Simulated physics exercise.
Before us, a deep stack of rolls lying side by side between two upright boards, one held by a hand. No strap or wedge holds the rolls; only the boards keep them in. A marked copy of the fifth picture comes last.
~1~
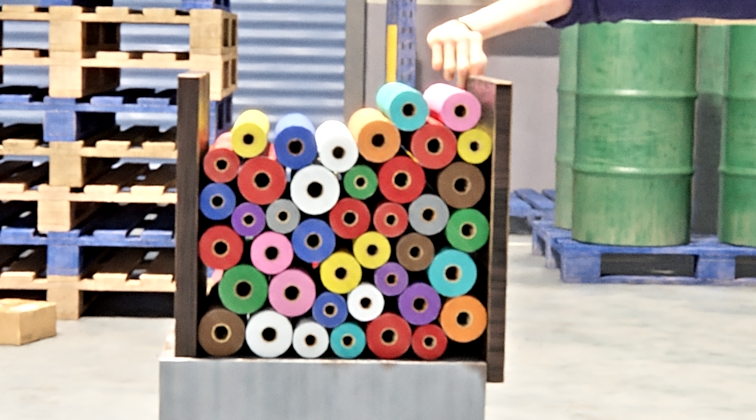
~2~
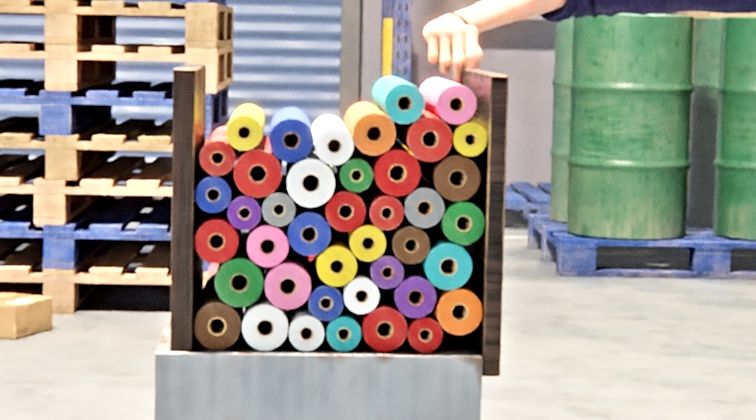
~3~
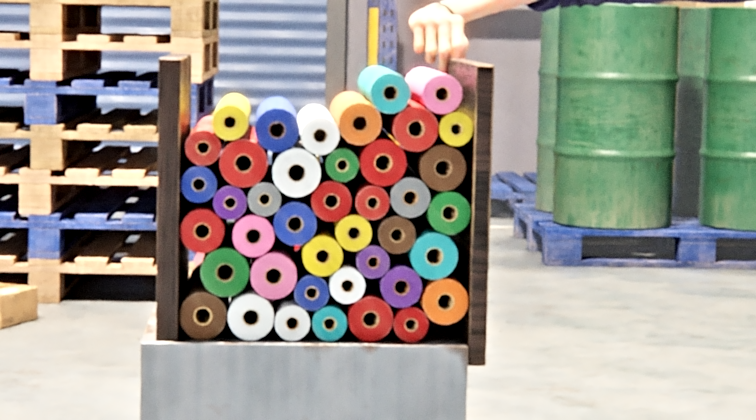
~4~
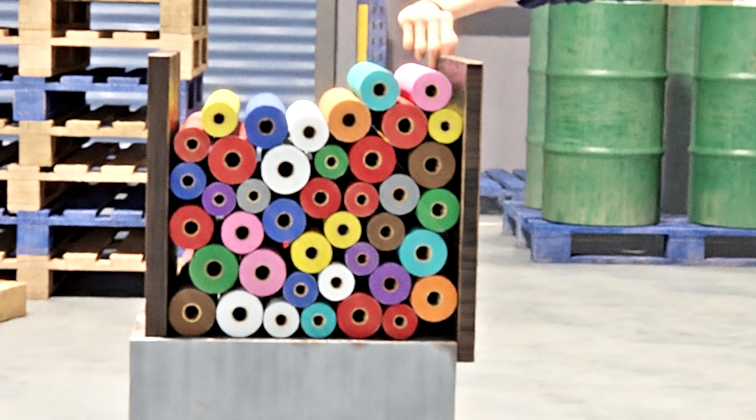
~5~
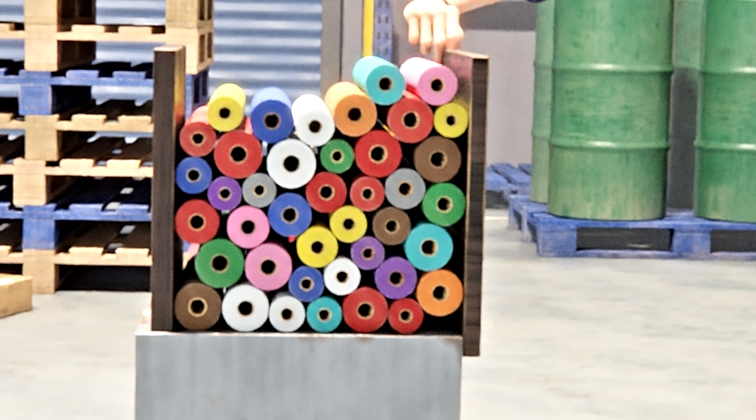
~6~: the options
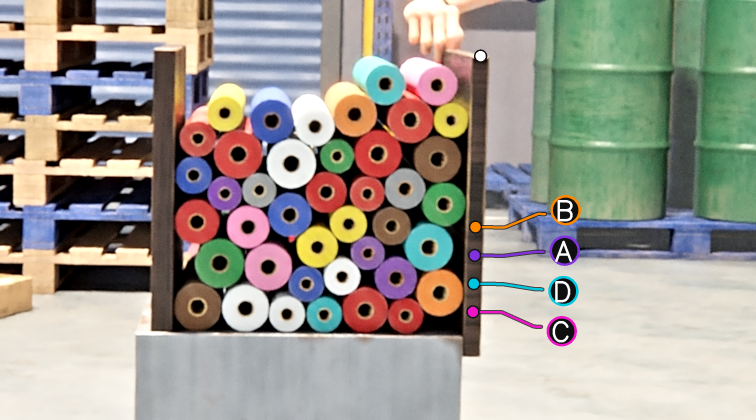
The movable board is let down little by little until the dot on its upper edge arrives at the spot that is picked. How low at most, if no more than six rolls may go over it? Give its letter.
At most to B.
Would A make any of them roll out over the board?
Yes, at A.
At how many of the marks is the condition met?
One of them.
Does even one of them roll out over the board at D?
Yes, at D.
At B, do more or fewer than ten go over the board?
It loses fewer than ten.
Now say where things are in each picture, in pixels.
The first frame shows a green roll (361, 182); a red roll (222, 165); a turquoise roll (409, 110).
The second frame shows a turquoise roll (405, 103); side board (477, 210).
The third frame shows a brown roll (203, 316); a red roll (411, 324).
The fourth frame shows a pink roll (263, 273); a yellow roll (343, 230).
The fifth frame shows a red roll (197, 222); a purple roll (225, 194); a green roll (337, 156).
On the marked copy, A at (475, 255); B at (475, 227); C at (473, 312); D at (474, 284); the white dot at (481, 56).
Taking B. A third of the way, top of the board (469, 130).
Two thirds of the way, top of the board (466, 215).
When it is over, top of the board (466, 226), five out over the board.
As for the rest, A more than six out over the board; C more than six out over the board; D more than six out over the board.
